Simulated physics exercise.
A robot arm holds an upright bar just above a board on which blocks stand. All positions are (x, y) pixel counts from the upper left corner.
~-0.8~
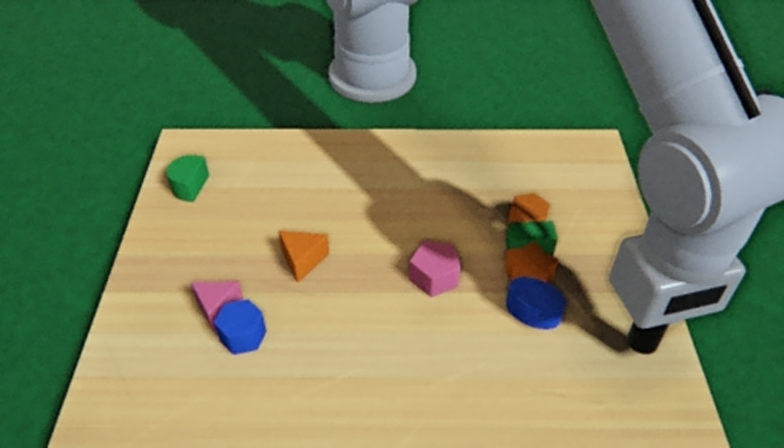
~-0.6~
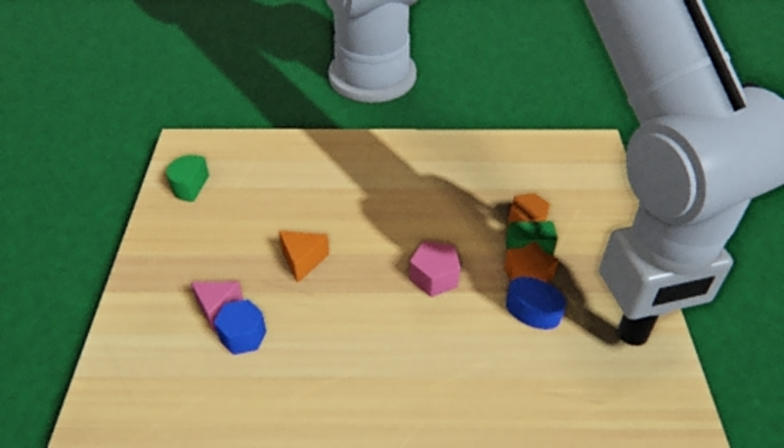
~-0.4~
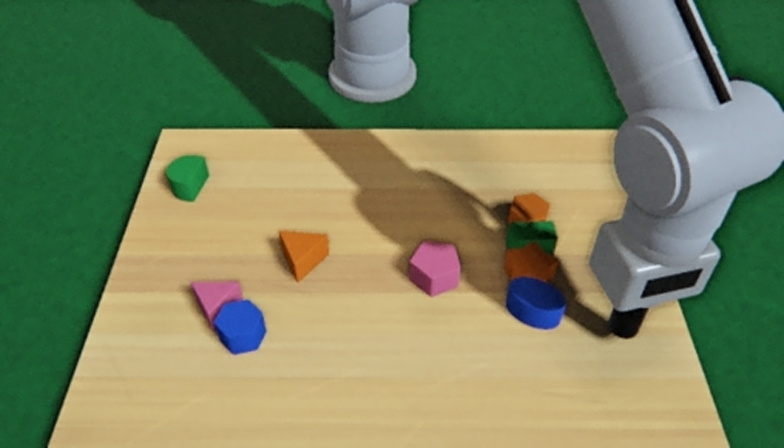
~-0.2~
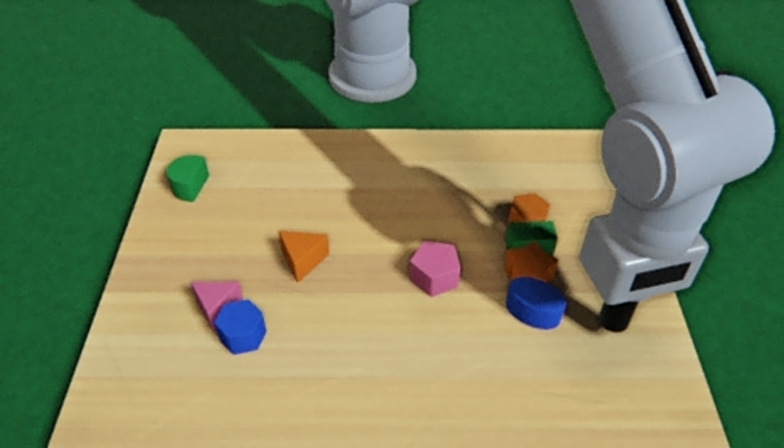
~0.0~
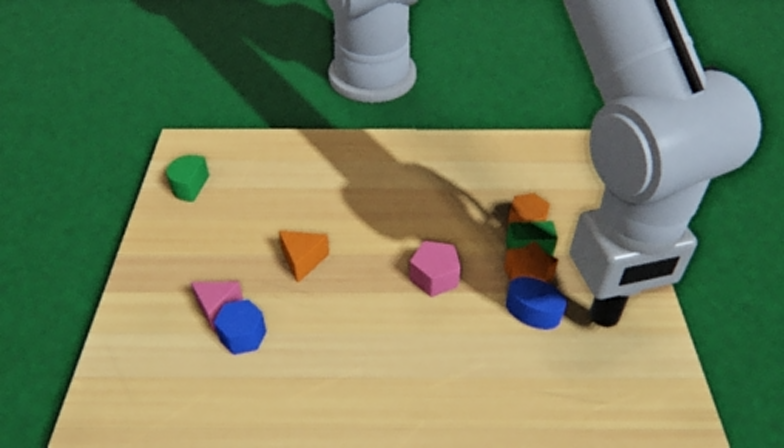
A grey robot arm holding a short black bar upright slides it slowly a small way left and slightly away from the viewer, over the right side of a wooden board. The board lies on a green surface, seen from above at a fixed angle. Blue, orange, green and pink blocks stay still, a blue oval nearest the bar and a green one far left.
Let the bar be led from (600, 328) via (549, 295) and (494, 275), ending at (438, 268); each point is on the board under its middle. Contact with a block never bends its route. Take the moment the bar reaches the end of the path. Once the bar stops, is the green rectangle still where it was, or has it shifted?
When the path is over, the green rectangle has left its spot.
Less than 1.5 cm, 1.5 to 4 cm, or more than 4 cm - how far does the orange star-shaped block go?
Range: Over 4 cm.
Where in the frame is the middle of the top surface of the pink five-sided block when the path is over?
When the path ends, it will be at (408, 262).
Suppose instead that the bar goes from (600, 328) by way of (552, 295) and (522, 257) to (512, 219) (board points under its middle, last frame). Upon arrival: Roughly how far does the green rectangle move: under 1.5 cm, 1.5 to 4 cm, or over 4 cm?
Offset: Above 4 cm.
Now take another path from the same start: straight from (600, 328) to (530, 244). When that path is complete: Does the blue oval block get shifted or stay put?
Still in place.
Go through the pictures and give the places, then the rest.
In the first frame, bar tip at (642, 342); block tops, pink five-sided block at (436, 258); orange star-shaped block at (532, 260); green rectangle at (534, 230); blue oval block at (538, 293).
In the second frame, bar at (633, 334); blocks unchanged.
In the third frame, bar at (623, 327); blocks unchanged.
In the fourth frame, bar at (613, 321); blocks unchanged.
In the fifth frame, bar at (604, 316); pink five-sided block at (436, 258); orange star-shaped block at (532, 260); green rectangle at (534, 230); blue oval block at (538, 293).
The first path, step by step. One third of the way, bar at (551, 282); orange star-shaped block at (526, 257), turned 15° clockwise; blue oval block at (531, 294).
Two thirds of the way, bar at (496, 263); orange star-shaped block at (485, 232), turned 50° clockwise; green rectangle at (519, 218), turned 35° clockwise; blue oval block at (531, 294).
At the end, bar at (439, 256); pink five-sided block at (408, 262), turned 25° anticlockwise; orange star-shaped block at (478, 228), turned 75° clockwise; green rectangle at (519, 218), turned 35° clockwise; blue oval block at (531, 294).
